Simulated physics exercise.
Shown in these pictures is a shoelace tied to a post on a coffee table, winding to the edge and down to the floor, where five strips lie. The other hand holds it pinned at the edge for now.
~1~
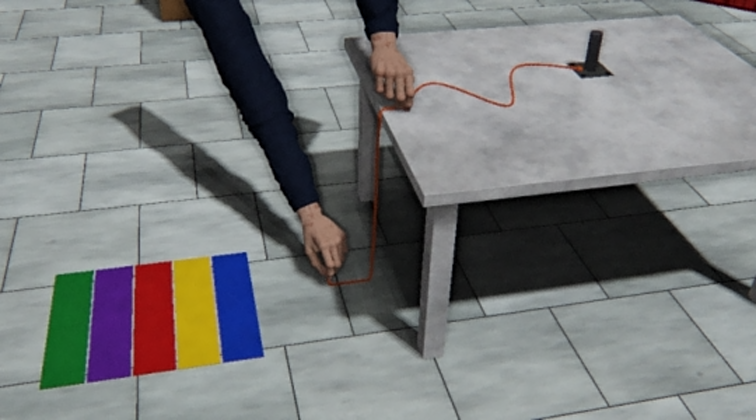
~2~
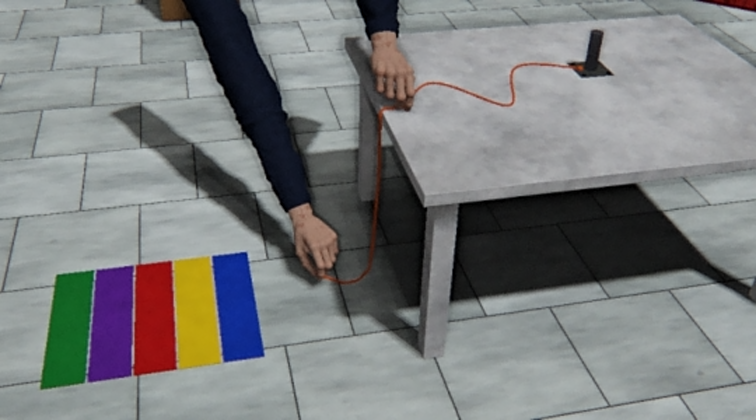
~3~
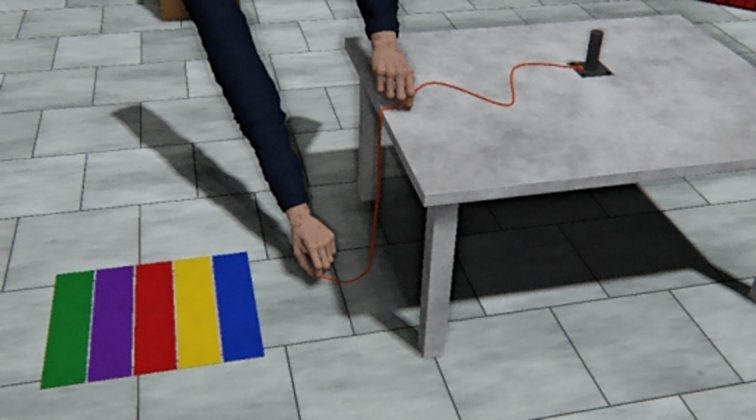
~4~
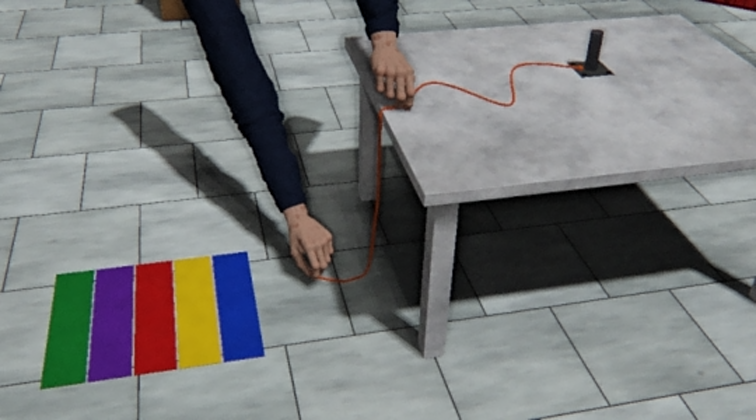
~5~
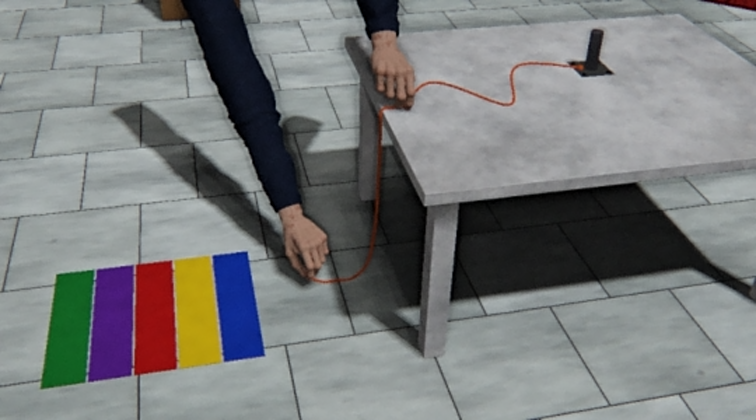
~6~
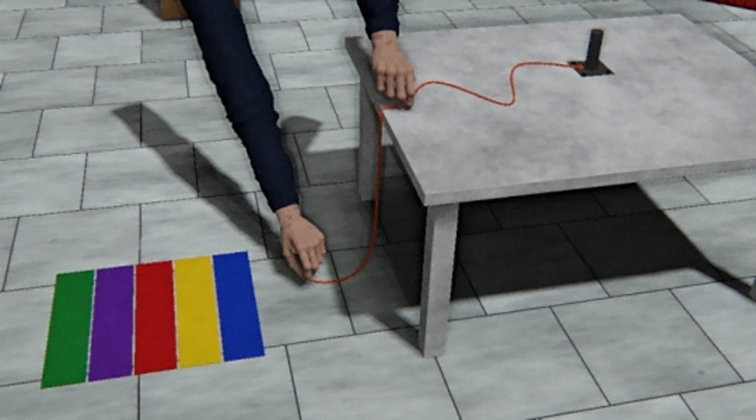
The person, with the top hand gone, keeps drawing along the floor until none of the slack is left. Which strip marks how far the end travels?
The green strip.
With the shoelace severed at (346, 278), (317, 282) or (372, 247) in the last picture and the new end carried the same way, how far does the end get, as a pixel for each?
So, going through them: (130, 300) first, (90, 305) next, (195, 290) last.
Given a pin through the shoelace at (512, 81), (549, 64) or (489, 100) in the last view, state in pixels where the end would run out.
In order: (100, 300), then (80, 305), then (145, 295).
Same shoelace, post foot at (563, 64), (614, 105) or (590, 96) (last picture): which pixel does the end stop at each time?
The three places are (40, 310), (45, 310) and (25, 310), in that order.
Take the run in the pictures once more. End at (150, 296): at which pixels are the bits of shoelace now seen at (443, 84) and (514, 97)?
The first one ends up at (377, 114) and the second one at (458, 89).
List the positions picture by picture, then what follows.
End (326, 274); blue (241, 338); yellow (198, 344); red (154, 350); purple (110, 357); green (64, 363), in the first picture.
End (317, 275); shoelace through (538, 64) (513, 93) (452, 87) (396, 108) (378, 184) (372, 254), in the second picture.
End (315, 275), in the third picture.
End (312, 275); shoelace through (538, 64) (513, 93) (452, 87) (396, 108) (378, 184) (371, 254), in the fourth picture.
End (307, 276), in the fifth picture.
End (304, 276); shoelace through (538, 63) (514, 92) (453, 86) (396, 107) (378, 184) (369, 254), in the sixth picture.
Soon after, end near (150, 296); over red.
Then, end near (98, 302); over purple.
At full stretch, end near (67, 306); over green. Over green.
